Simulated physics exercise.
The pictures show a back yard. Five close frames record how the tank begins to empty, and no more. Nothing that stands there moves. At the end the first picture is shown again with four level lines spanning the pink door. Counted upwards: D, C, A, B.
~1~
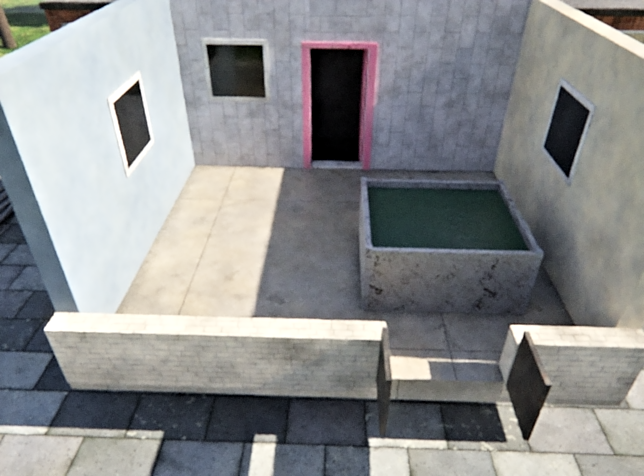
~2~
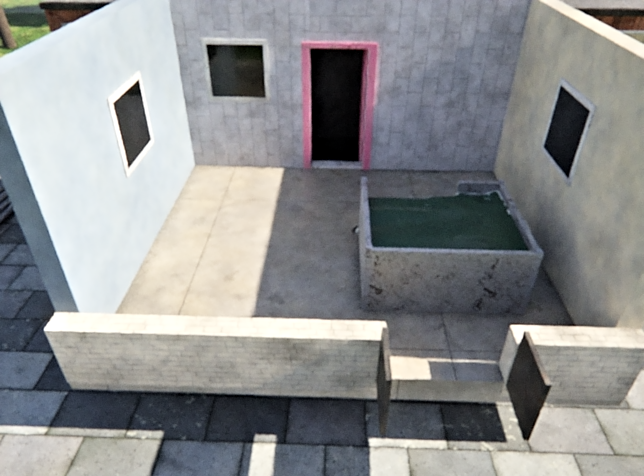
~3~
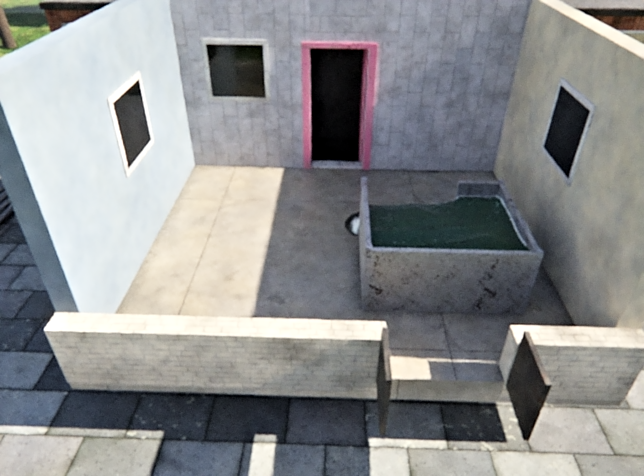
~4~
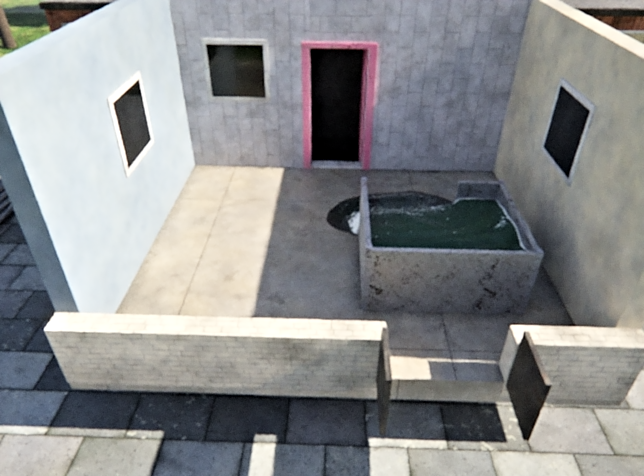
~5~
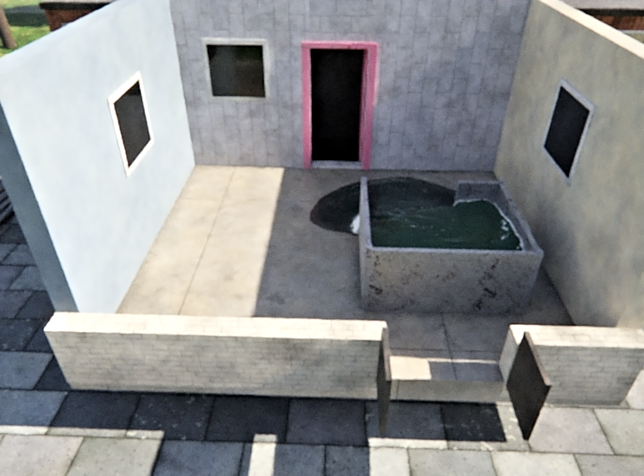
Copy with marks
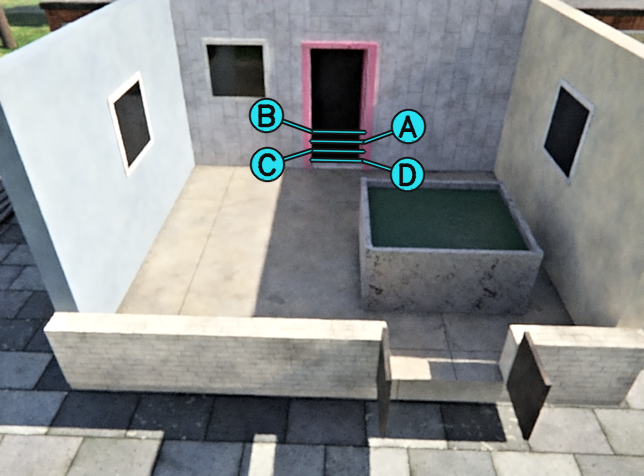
Green water in a raised stone tank sits level, then drops at the back and starts to slosh inside the walled yard. A splash of white shows at the tank's left side, and a dark wet patch appears on the paving there, spreading left and back toward the pink doorway while the water churns.
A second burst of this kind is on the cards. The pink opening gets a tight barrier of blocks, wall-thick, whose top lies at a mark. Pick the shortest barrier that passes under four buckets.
That is height C.
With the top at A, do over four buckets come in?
No.
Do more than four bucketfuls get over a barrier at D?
Yes.
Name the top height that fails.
That would be D.
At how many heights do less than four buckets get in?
Three of them.
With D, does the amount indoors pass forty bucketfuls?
No.
On the marked copy, A at (337, 141); B at (337, 131); C at (337, 151); D at (337, 160); from the bottom up D, C, A, B.
With A, nothing gets over.
With B, nothing gets over.
With C, a bucket or two gets in.
With D, about 14 bucketfuls get in.
